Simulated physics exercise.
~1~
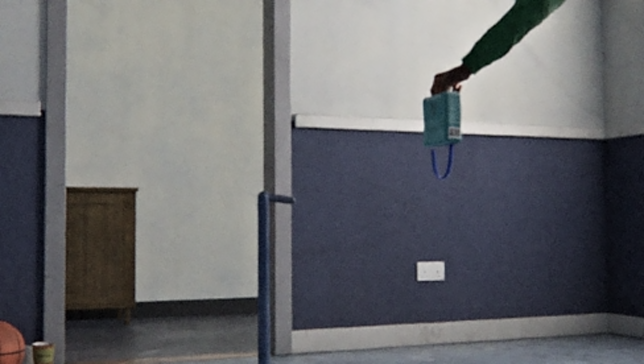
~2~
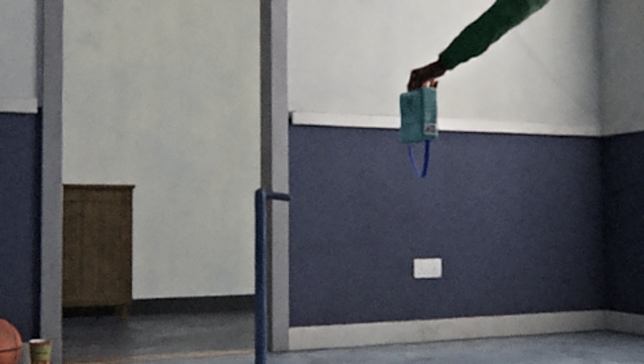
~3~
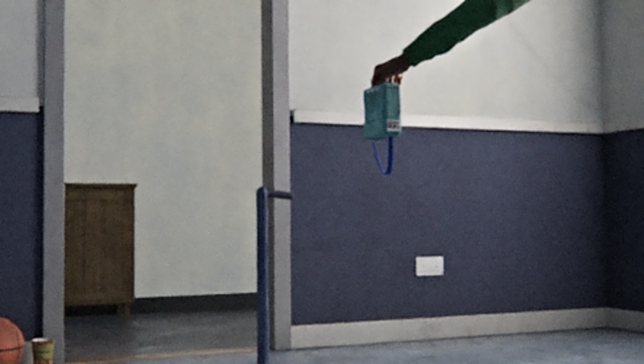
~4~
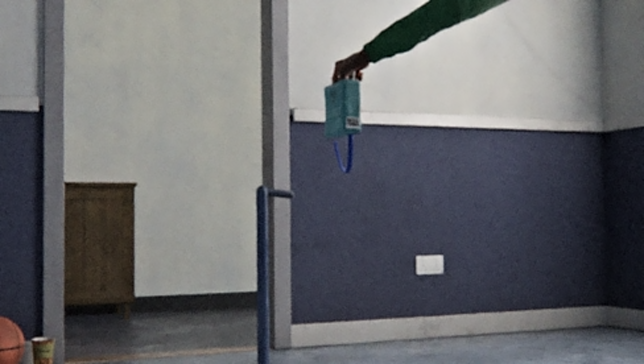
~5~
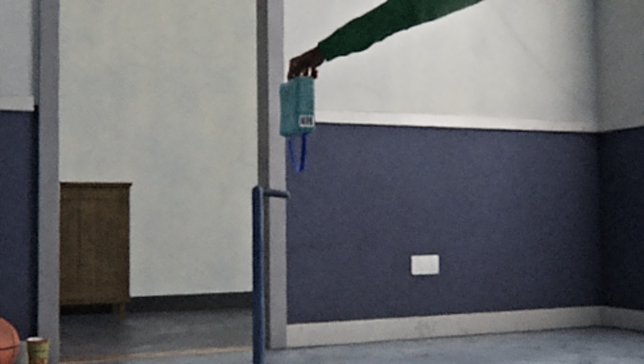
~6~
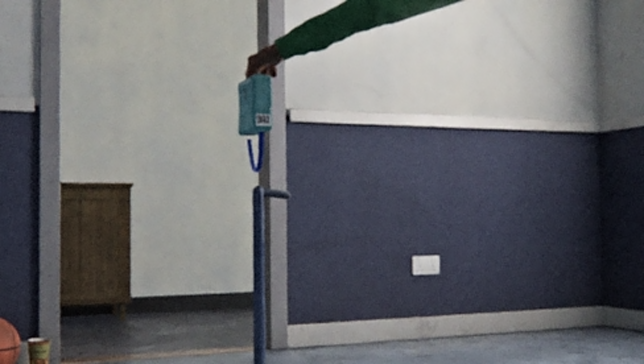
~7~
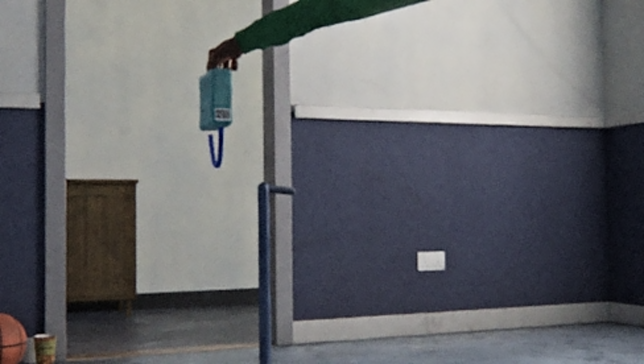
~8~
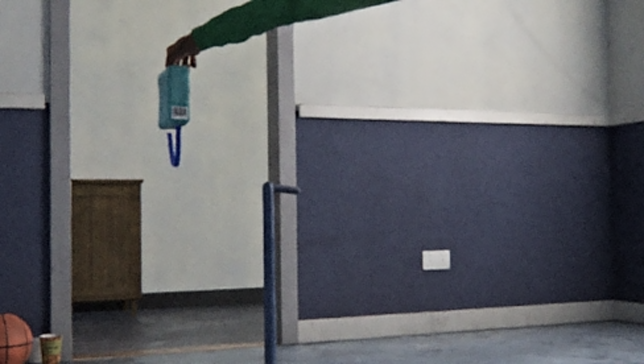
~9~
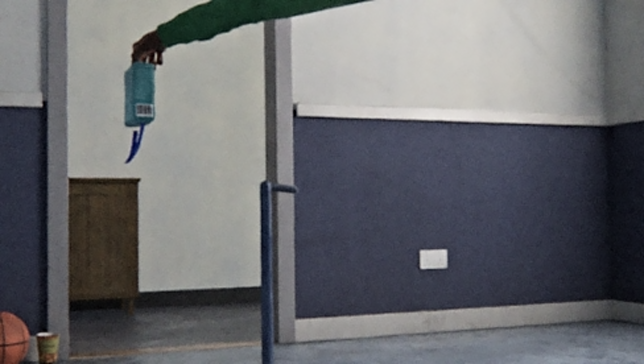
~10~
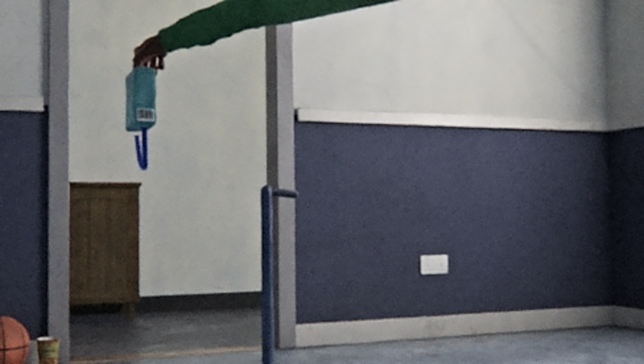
A turquoise pouch with a blue loop dangling beneath it hangs from the fingers of a hand, the arm in a green sleeve reaching in from the upper right. The hand carries it steadily left in front of a white and dark blue wall, toward a thin blue post with a short hook at its top. The pouch nears the post, then passes above it, the loop swinging free without catching. It continues left across the open doorway, beyond the post. Finally the hand stops, still holding the pouch upright above the wooden cabinet, with the loop hanging loose.
